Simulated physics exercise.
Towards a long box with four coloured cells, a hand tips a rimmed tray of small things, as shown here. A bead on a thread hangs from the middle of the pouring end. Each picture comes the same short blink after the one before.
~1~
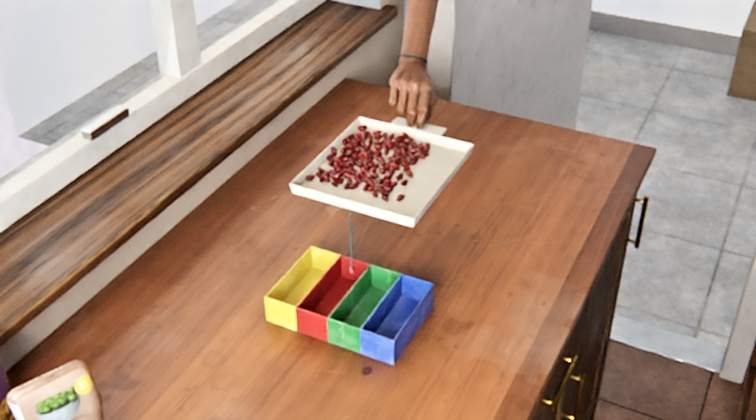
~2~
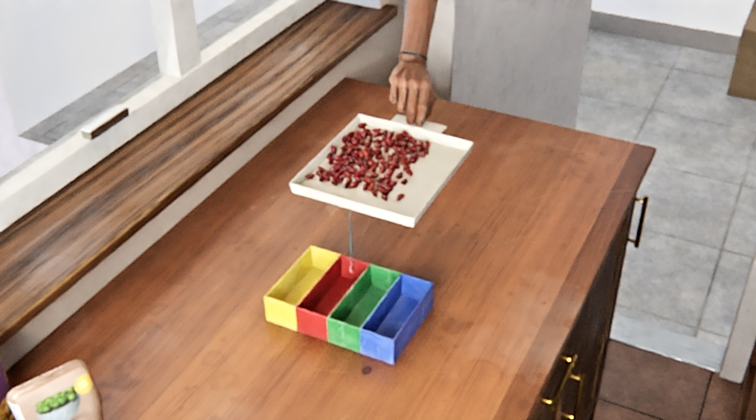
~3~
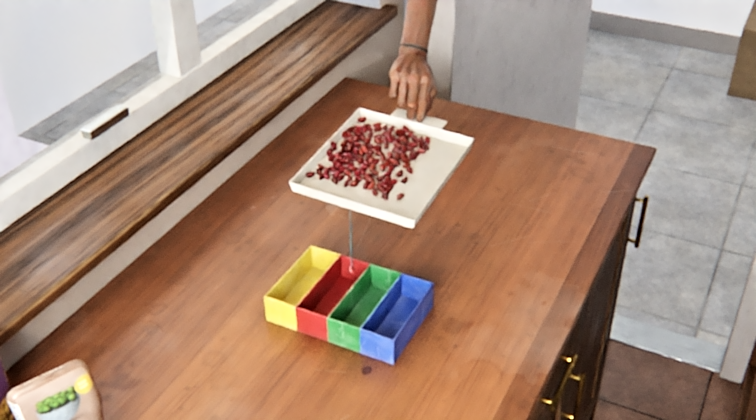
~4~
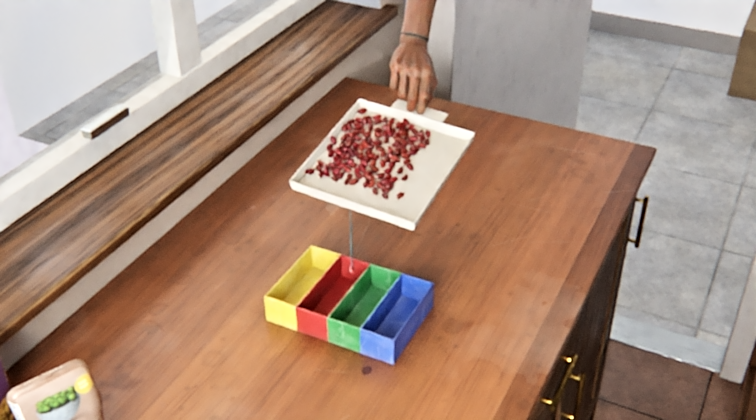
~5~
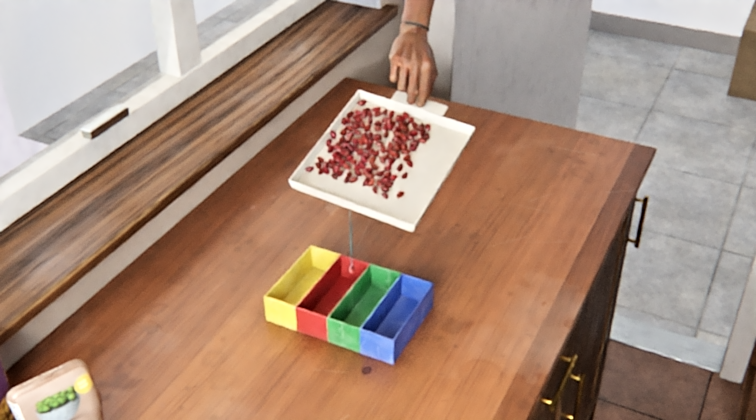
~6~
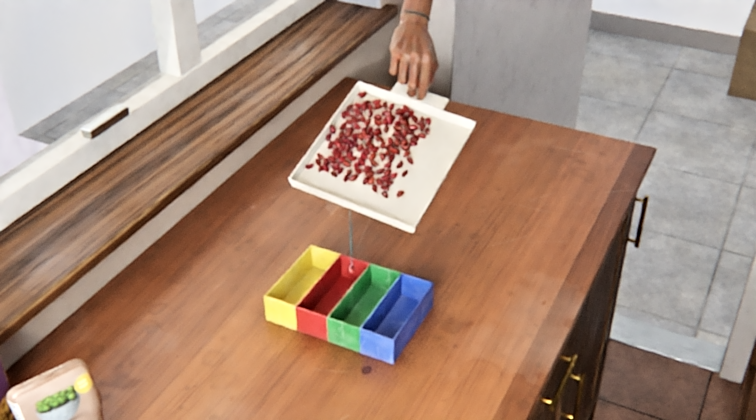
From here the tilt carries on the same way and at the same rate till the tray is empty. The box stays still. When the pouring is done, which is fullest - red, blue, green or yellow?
Fullest: The blue cell.
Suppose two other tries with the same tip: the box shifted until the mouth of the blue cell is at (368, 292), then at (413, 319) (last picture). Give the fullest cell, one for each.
Case 1 - the cell in blue; case 2 - that green cell.
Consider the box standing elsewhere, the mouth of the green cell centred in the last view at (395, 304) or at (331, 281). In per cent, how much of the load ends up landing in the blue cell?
Trial 1 around 10 percent, trial 2 around 30 percent.
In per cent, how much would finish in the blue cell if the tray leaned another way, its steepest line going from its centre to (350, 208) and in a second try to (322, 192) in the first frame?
Somewhere close to 10 % the first time, 0 % the second.
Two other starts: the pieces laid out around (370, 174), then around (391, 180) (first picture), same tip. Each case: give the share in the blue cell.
First case around 50 %, second case around 60 %.
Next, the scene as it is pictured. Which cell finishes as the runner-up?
Second place goes to the green cell.
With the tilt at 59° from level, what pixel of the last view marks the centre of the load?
The load is centred near (382, 189).
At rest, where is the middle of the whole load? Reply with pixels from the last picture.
Centre at rest, last view: Approx. (381, 327).
Just after the last frame, tray tipped steeply; almost all on the tray; about a tenth falling or outside the box.
A moment on, tray tipped right over; the larger part on the tray; about a tenth in the blue cell; just a few in the green cell; just a few in the red cell; about a tenth falling or outside the box.
Further on, tray tipped past a quarter turn; roughly half in the blue cell; roughly a third in the green cell; about a tenth in the red cell; about a tenth falling or outside the box.
When it is over, tray tipped past a quarter turn; roughly half in the blue cell; roughly a third in the green cell; about a tenth in the red cell; not one in the yellow cell; about a tenth outside the box.
